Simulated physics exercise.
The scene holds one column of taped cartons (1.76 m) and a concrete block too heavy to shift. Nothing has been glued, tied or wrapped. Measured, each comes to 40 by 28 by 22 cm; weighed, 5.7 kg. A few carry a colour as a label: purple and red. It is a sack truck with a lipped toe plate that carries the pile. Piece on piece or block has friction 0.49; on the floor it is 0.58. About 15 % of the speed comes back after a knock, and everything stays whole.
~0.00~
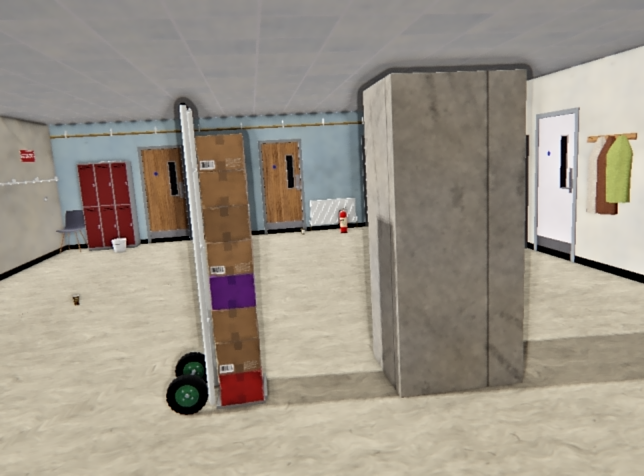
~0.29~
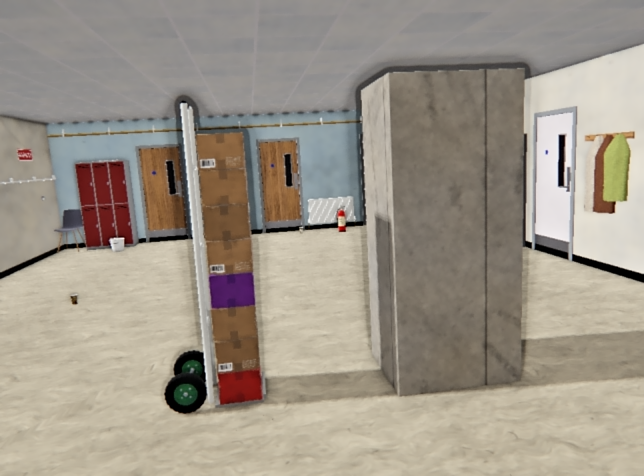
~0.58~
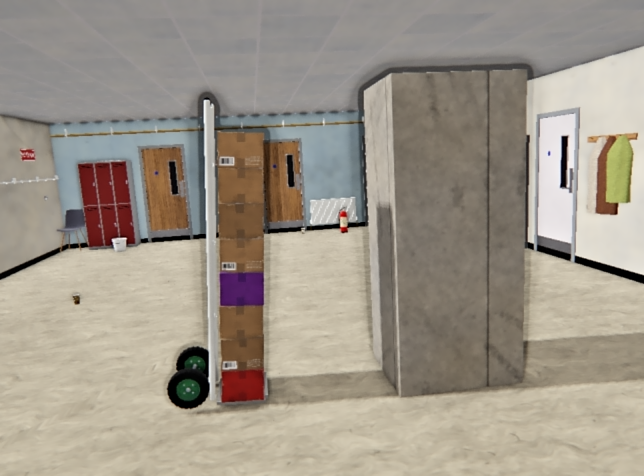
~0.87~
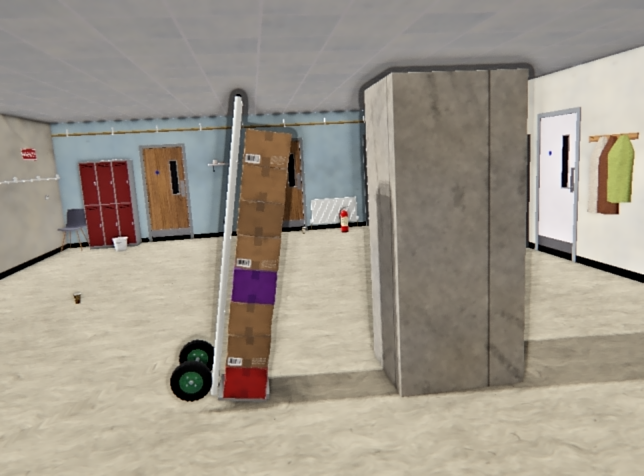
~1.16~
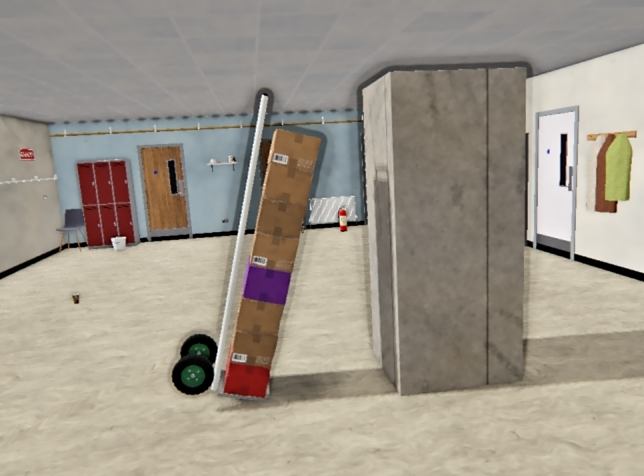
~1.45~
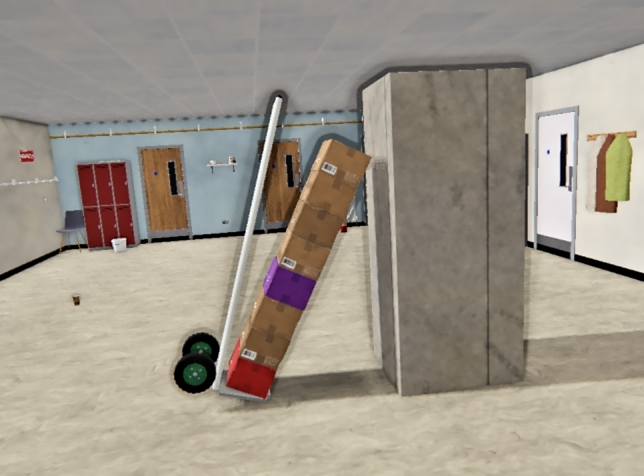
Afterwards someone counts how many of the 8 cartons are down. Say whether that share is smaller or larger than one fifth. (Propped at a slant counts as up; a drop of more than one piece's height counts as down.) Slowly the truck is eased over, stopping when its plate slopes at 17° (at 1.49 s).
Smaller.
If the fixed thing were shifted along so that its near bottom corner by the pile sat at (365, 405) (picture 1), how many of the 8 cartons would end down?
0 in total.
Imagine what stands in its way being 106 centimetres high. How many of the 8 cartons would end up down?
Count at the end: 3.
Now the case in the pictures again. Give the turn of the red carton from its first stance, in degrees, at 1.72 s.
It sits at about 40 degrees.
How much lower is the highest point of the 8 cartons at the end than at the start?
It sits roughly 10 centimetres lower.
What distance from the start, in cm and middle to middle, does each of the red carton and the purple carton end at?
Red shifts close to 10 cm and purple close to 50 cm.
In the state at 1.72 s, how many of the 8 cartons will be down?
Number at that point: 0 in total.
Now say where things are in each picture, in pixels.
In the first picture (we follow the side turned to the camera), truck frame (189, 170) 0° forward; red carton (242, 388); purple carton (233, 292); no piece has moved.
The second picture shows truck frame (190, 168) 1° forward; purple carton (232, 291).
The third picture shows truck frame (208, 165) 4° forward; purple carton (242, 290) tipped 4°; red carton (243, 386) tipped 4°; steepest lean 4°, the carton at (241, 221); 8 stirred so far.
The fourth picture shows truck frame (233, 161) 9° forward; purple carton (254, 287) tipped 10°; red carton (246, 384) tipped 9°; steepest lean 10°, the carton at (267, 149); 8 stirred so far.
The fifth picture shows truck frame (254, 158) 14° forward; purple carton (267, 286) tipped 16°; red carton (248, 381) tipped 16°; steepest lean 16°, the carton at (296, 151); 8 stirred so far.
The sixth picture shows truck frame (266, 159) 17° forward; purple carton (291, 289) tipped 27°; red carton (252, 379) tipped 27°; steepest lean 27°, the carton at (332, 196); 8 stirred so far.
Around 1.51 s, none of the 8 cartons down, 8 disturbed; purple carton tipped 31°; red carton tipped 31°.
Around 1.58 s, none of the 8 cartons down, 8 disturbed; purple carton tipped 32°; red carton tipped 32°.
Around 1.72 s, none of the 8 cartons down, 8 disturbed; purple carton tipped 35°; red carton tipped 35°.
Finally (2.5 s), none of the 8 cartons down, 8 disturbed; purple carton tipped 36°; red carton tipped 36°. That is 0 per cent. Seen by the last camera, middles, purple carton near (305, 286), red carton near (255, 365).
